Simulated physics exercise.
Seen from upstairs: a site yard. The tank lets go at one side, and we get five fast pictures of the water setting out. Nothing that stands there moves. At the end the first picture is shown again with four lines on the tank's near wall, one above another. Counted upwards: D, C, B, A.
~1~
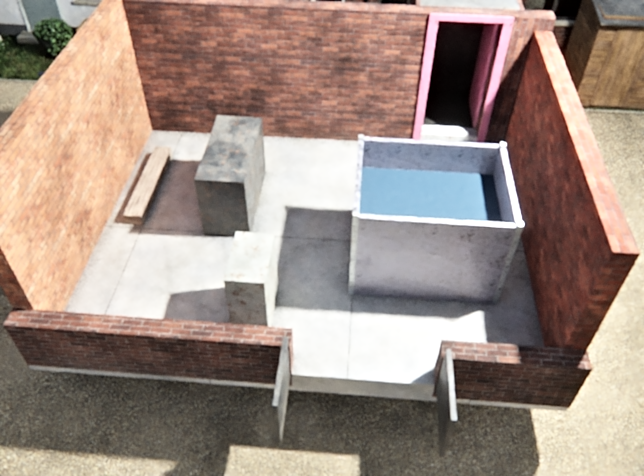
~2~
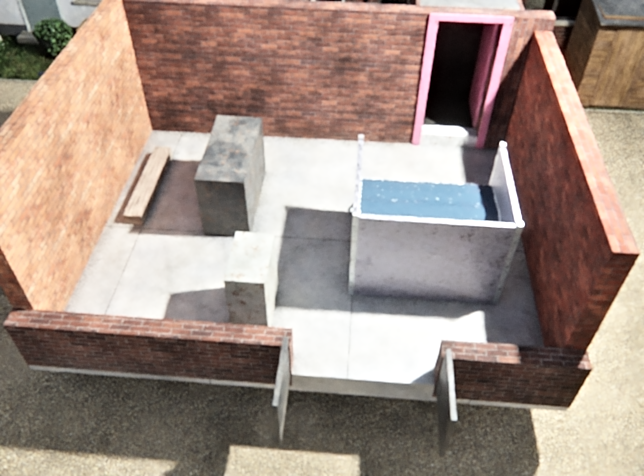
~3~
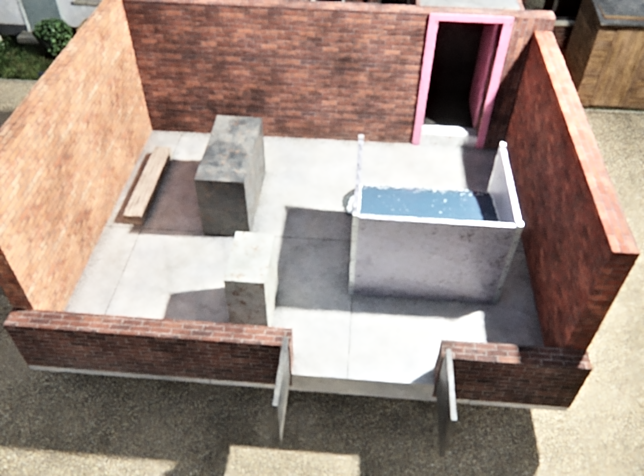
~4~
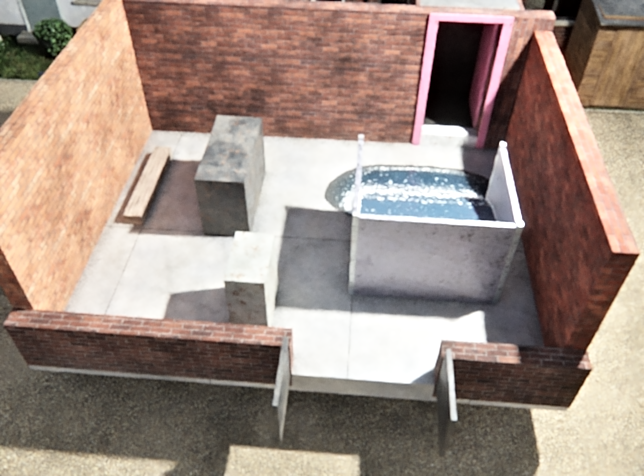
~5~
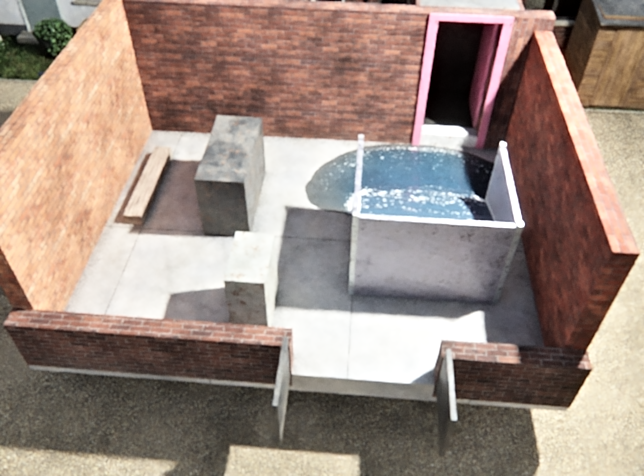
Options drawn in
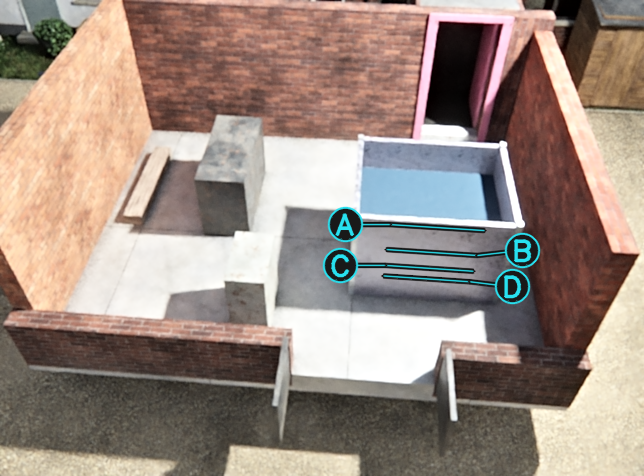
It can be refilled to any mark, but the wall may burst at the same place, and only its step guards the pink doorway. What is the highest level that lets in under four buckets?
Level D just does it.
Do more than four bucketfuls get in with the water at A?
Yes, it does.
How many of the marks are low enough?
One of the four.
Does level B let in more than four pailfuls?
Yes, it does.
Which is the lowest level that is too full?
It is C.
On the marked copy, A at (436, 227); B at (431, 252); C at (428, 268); D at (426, 278); from the bottom up D, C, B, A.
If A is chosen, dozens of bucketfuls pour in.
If B is chosen, dozens of bucketfuls pour in.
If C is chosen, about 9 bucketfuls get in.
If D is chosen, a bucket or two gets in.
